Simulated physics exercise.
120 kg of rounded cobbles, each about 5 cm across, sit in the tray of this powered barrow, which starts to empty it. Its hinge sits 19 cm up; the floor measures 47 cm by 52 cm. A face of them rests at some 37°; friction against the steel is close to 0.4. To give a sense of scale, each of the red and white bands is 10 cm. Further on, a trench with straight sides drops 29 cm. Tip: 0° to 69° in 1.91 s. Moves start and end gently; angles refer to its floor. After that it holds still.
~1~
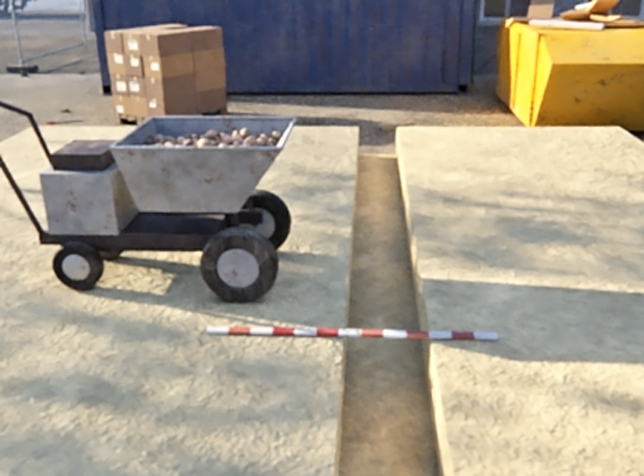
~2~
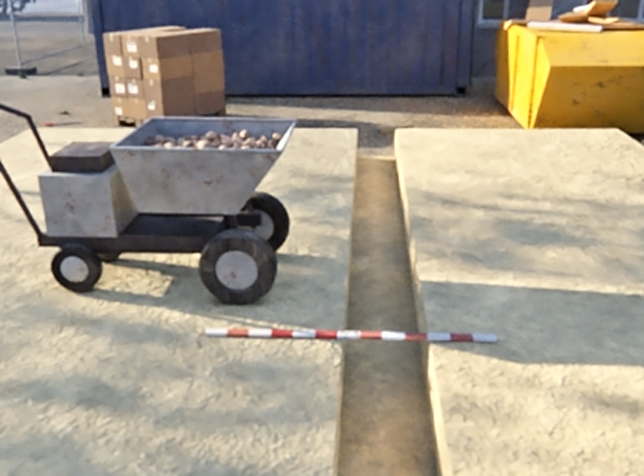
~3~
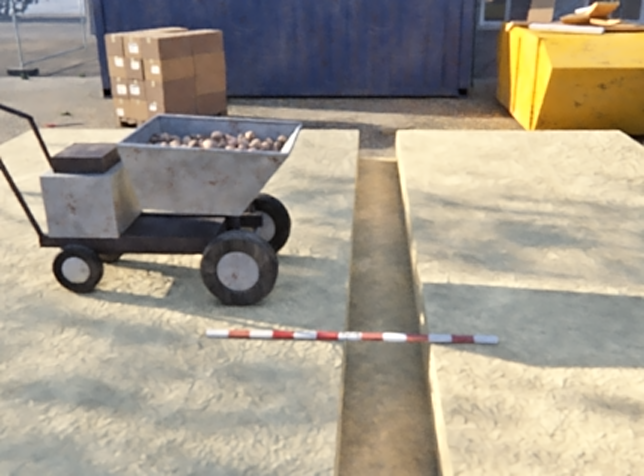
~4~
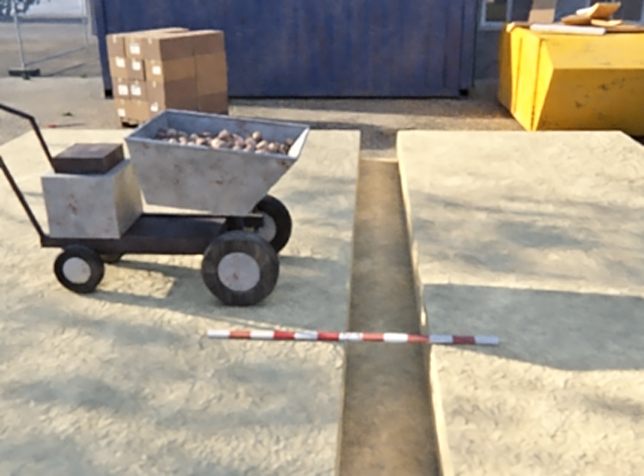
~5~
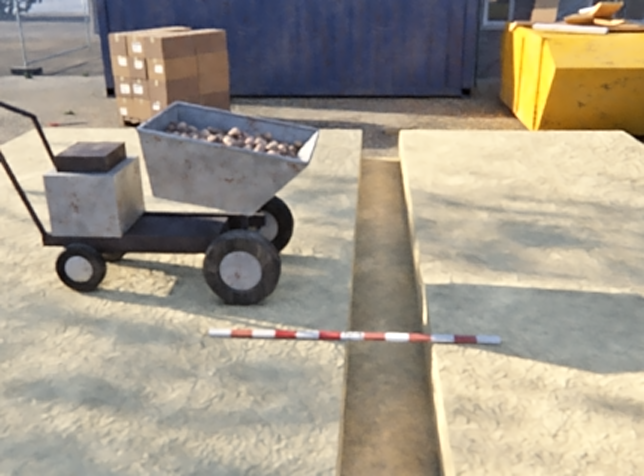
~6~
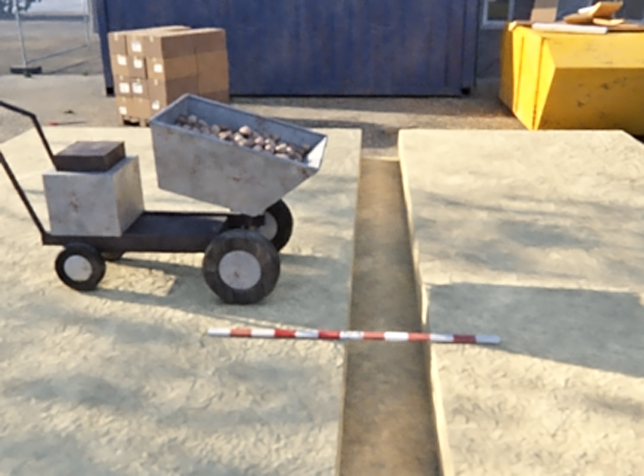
In the video, a powered barrow loaded with rounded stones stands left of a straight-sided trench, behind a red and white striped pole, and its grey tray gradually tilts forward to the right while the wheels stay still.
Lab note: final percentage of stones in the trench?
Approx. 93 %.
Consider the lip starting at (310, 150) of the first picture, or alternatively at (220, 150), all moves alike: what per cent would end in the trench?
The first gives about 65 percent and the second about 75 percent.
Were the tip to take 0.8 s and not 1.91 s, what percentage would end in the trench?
Roughly 75 per cent.
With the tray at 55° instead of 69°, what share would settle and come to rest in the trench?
It comes out at about 30 percent.
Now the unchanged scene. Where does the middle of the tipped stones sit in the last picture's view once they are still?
I'd point somewhere around (393, 312).
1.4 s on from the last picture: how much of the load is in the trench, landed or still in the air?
Some 35 per cent of the load by that point.
Then, 0.8 s after the last picture the floor is at 58°, 100 % in the tray; the foremost stones are at (370, 214).
Then, 1.4 s after the last picture the floor is at 69°, 61 % in the tray, 36 % in the trench, 3 % past the trench; the foremost stones are at (454, 278).
Then, 1.8 s after the last picture the floor is at 69°, 35 % in the tray, 58 % in the trench, 7 % past the trench; the foremost stones are at (503, 273).
Then, 3.7 s after the last picture the floor is at 69°, 0 % in the tray, 93 % in the trench, 7 % past the trench; the foremost stones are at (526, 273).
